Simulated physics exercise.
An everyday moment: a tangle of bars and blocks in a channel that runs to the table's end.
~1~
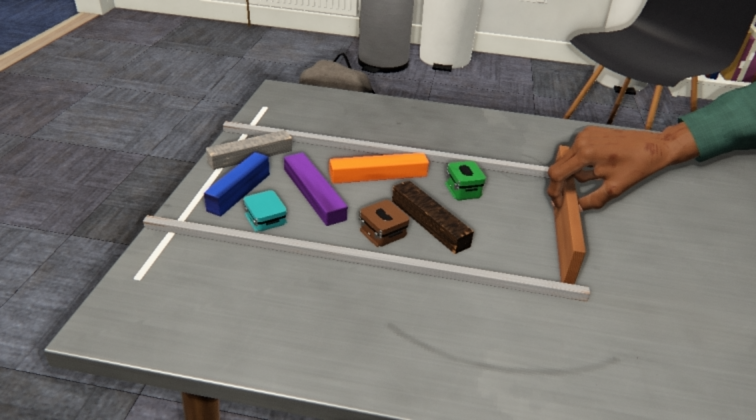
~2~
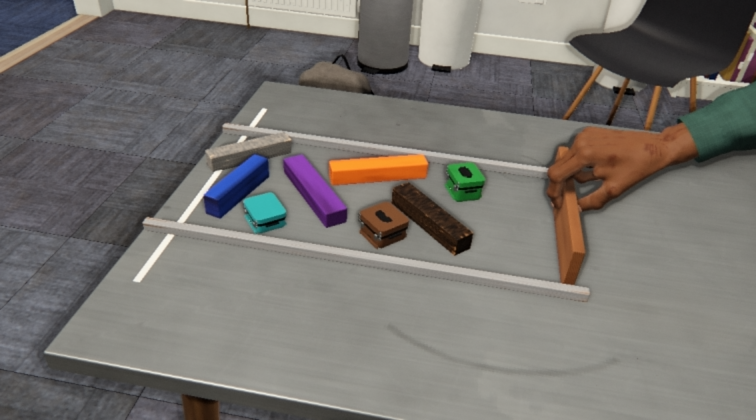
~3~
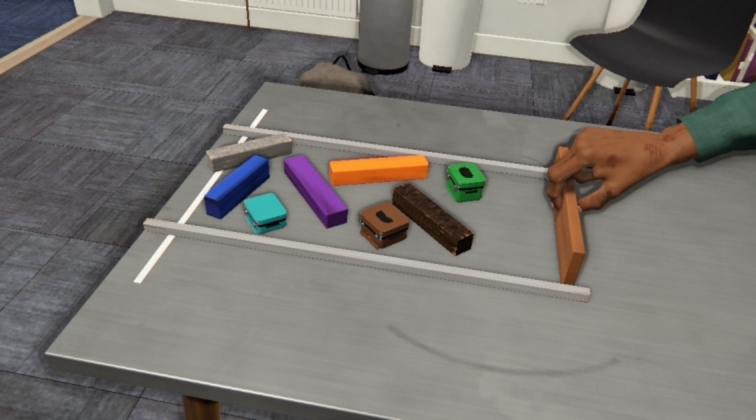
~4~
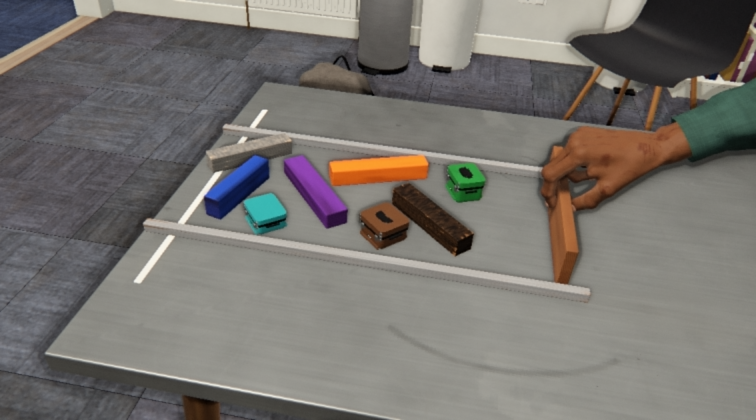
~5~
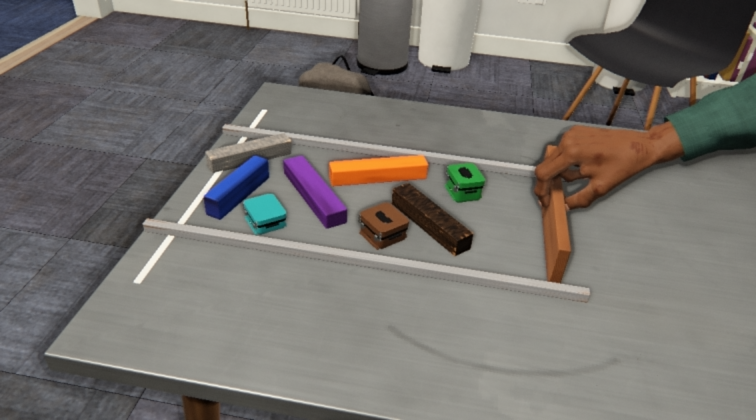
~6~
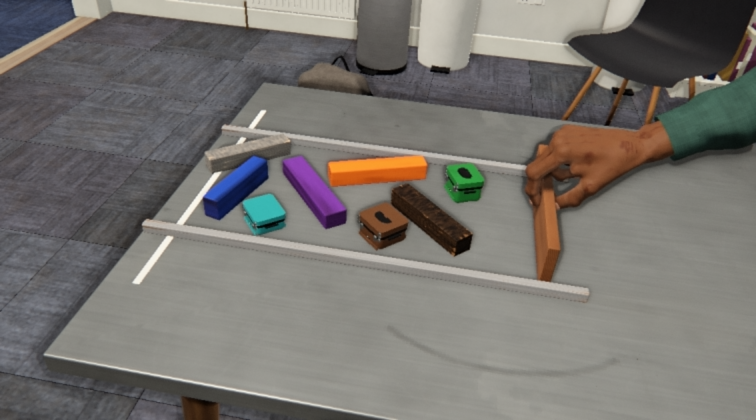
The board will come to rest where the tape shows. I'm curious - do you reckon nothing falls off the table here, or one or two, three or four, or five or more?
I'd say five or more fall off.
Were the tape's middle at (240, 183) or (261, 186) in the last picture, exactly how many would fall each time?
Try by try, 4 and 1.
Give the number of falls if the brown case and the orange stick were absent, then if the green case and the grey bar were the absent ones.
That makes 4 fallen, then 5 fallen in the other try.
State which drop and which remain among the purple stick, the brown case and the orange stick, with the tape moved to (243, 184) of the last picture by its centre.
This time the purple stick drops; after it, the brown case does not drop; finally, the orange stick does not drop.
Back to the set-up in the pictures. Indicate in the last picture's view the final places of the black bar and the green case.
In the last picture they sit at about (181, 177) and about (212, 151).
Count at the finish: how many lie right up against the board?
Well, it touches 2.
Early on, none off yet; grey bar at rest near (249, 153); blue stick at rest near (237, 187); turquoise case at rest near (265, 216).
A while later, none off yet; grey bar at rest near (249, 153); blue stick travelled a little near (218, 189); turquoise case moving near (255, 216).
Further along, none off yet; grey bar travelled a little near (212, 140); blue stick on its side near (145, 217); turquoise case travelled well along near (169, 208).
Finally, the number that fall off is five or more; lost, brown case, orange stick, purple stick, turquoise case, blue stick and grey bar.
